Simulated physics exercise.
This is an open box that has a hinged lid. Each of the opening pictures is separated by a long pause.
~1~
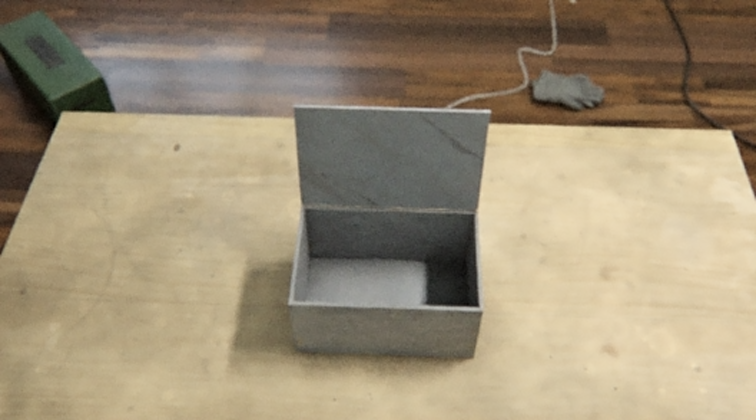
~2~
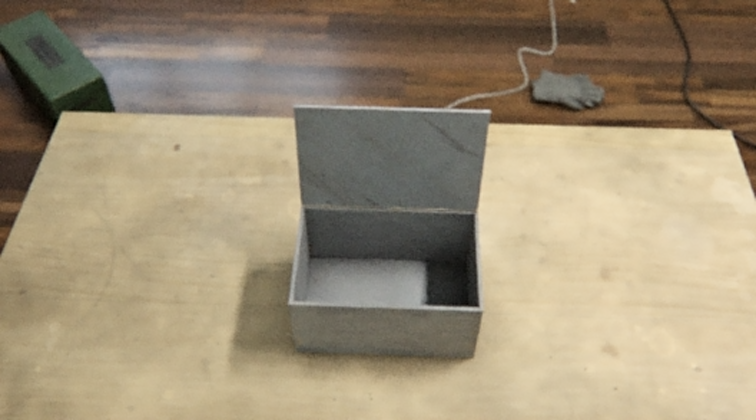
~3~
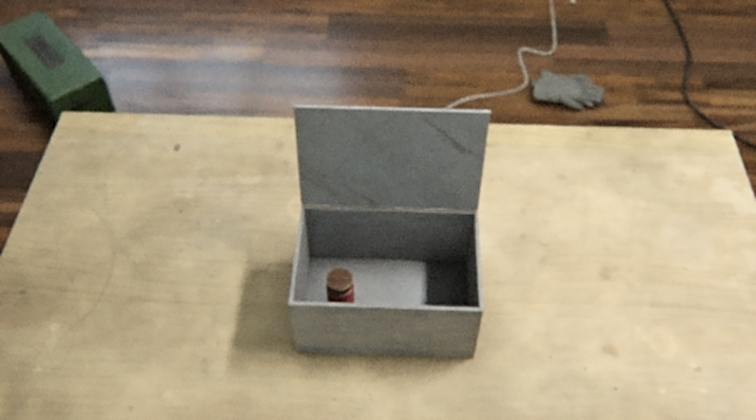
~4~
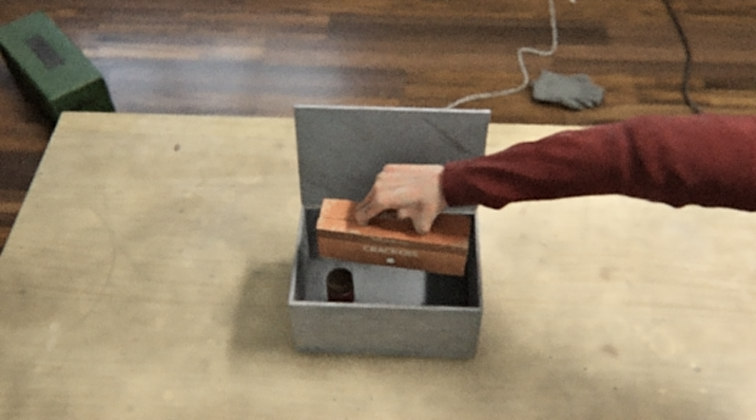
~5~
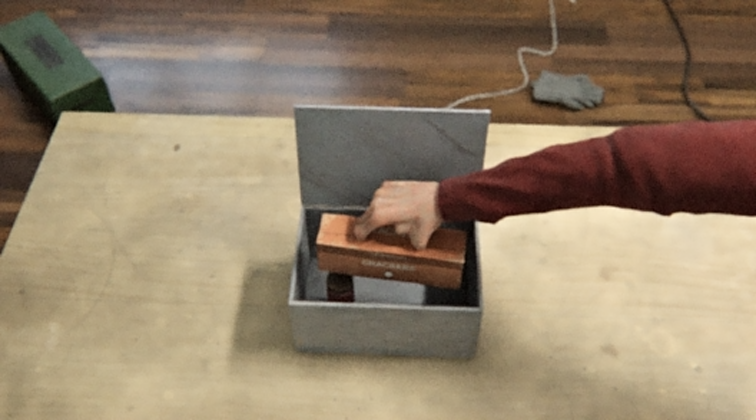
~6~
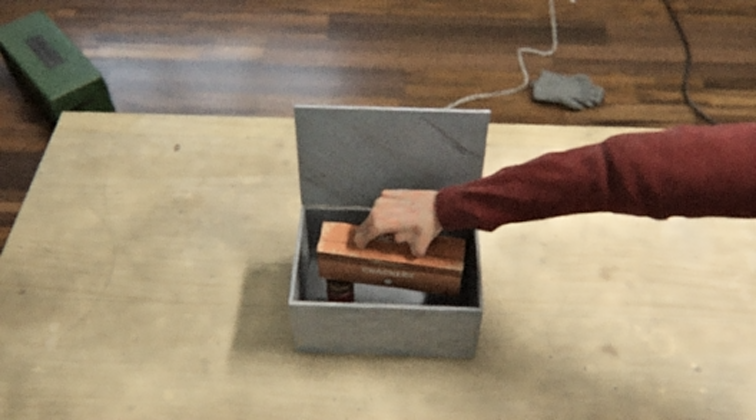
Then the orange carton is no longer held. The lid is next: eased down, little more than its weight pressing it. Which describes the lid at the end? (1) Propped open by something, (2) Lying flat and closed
Lying flat and closed.
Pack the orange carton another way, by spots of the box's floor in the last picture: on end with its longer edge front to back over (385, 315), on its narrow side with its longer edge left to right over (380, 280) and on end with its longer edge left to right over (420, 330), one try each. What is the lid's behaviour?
Try one: Not closed. Try two: Closed. Try three: Not closed.
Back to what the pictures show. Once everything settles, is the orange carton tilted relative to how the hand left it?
At the finish it goes crooked.
Then, 0.60 s after the last picture, orange carton on its side near (385, 276); red shaker tipped 33° from how it was.
Then, 1.50 s after the last picture, lid 66° above the rim; orange carton on its side near (385, 276); red shaker tipped 37° from how it was.
Then, 2.10 s after the last picture, lid 22° above the rim; orange carton on its side near (385, 276); red shaker tipped 37° from how it was.
At rest, lid shut; tipped over in the box, orange carton and red shaker. Seen from the same camera at the end, orange carton near (385, 276).
